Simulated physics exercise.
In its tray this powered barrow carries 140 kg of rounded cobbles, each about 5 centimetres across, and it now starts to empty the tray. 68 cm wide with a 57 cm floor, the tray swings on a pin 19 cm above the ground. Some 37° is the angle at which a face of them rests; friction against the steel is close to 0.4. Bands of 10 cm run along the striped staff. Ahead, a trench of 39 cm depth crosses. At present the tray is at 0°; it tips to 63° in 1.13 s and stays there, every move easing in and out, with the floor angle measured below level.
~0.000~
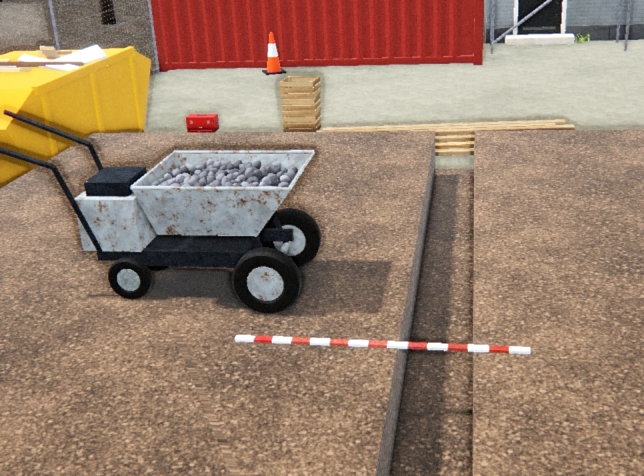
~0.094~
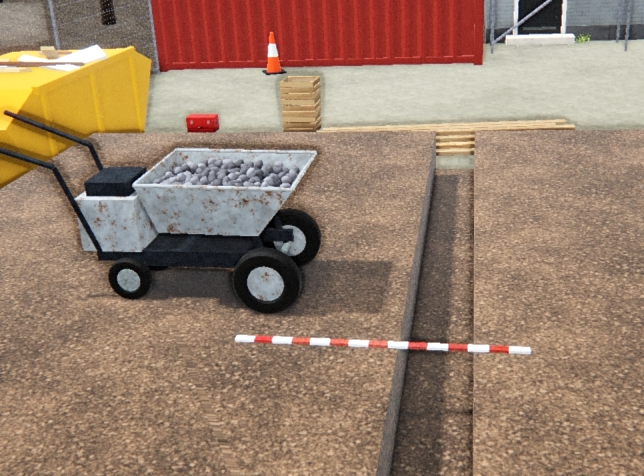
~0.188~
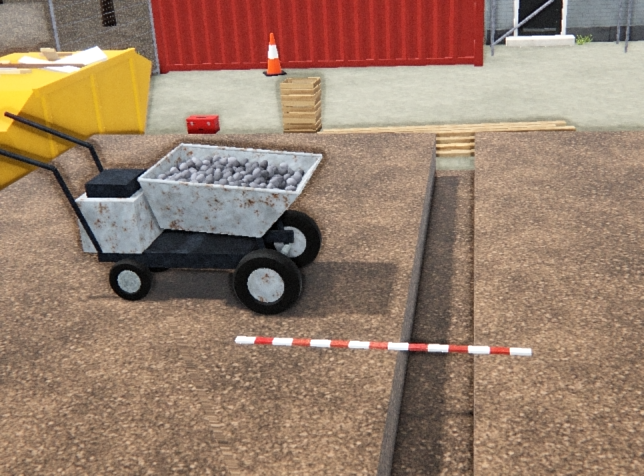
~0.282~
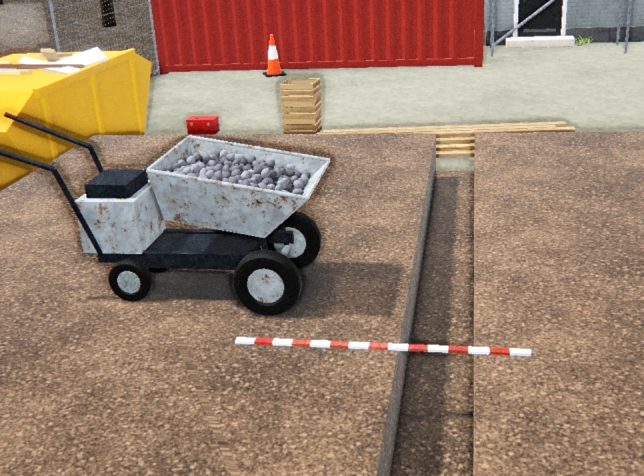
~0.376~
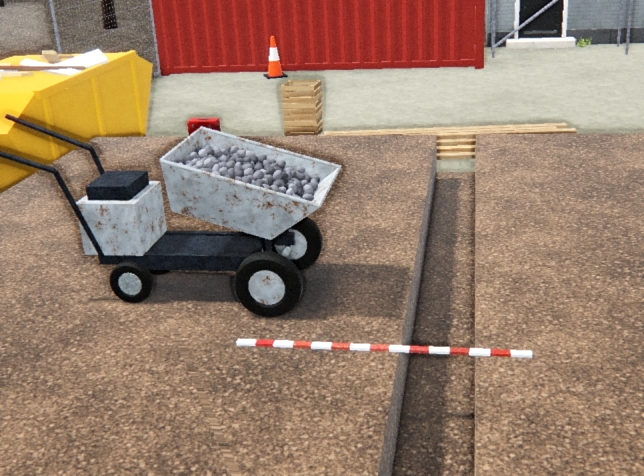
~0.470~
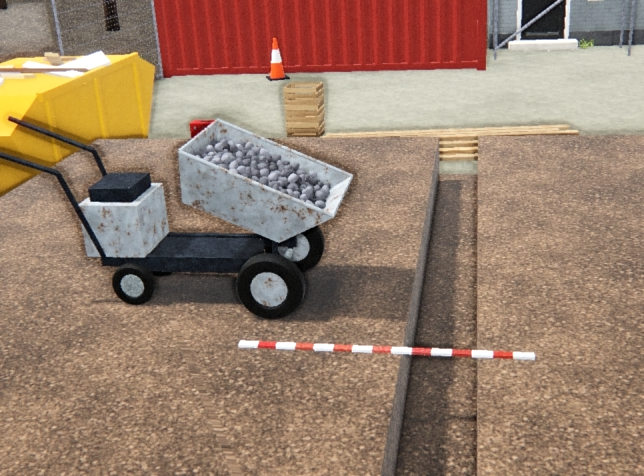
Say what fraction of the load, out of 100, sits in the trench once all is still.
About 72 out of 100.
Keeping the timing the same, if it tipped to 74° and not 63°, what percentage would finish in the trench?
In that case around 85 percent.
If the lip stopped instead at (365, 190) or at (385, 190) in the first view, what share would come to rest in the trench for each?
Roughly 45 per cent, then 30 per cent.
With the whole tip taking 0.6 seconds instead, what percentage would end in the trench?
Then roughly 75 percent.
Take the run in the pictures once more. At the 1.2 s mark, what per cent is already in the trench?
I'd say near 10 per cent at that time.
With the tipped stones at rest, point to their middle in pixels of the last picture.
Roughly (438, 345), I'd say.
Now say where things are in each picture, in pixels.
Lip at (290, 189), floor tilted 0°, highest stones at (219, 172), in the first picture.
The tray is at 1°, its lip at (292, 190); the top of the load is at (211, 171); the stones move at 0.2 m/s on average, in the second picture.
Lip at (299, 194), floor tilted 5°, highest stones at (210, 168); the stones move at 0.4 m/s on average, in the third picture.
Lip at (308, 198), floor tilted 10°, highest stones at (202, 160); the stones move at 0.6 m/s on average, in the fourth picture.
The tray is at 16°, its lip at (320, 206); the top of the load is at (206, 153); the stones move at 0.7 m/s on average, in the fifth picture.
Lip at (333, 216), floor tilted 24°, highest stones at (222, 146); the stones move at 0.8 m/s on average, in the sixth picture.
After 0.9 s the floor is at 53°; 100 % in the tray; the foremost stones are at (358, 235).
After 1.2 s the floor is at 63°; 77 % in the tray, 11 % short of the trench, 11 % in the trench; the foremost stones are at (451, 332).
After 1.6 s the floor is at 63°; 43 % in the tray, 12 % short of the trench, 45 % in the trench; the foremost stones are at (473, 363).
After 3.5 s the floor is at 63°; 10 % in the tray, 18 % short of the trench, 72 % in the trench; the foremost stones are at (473, 337).
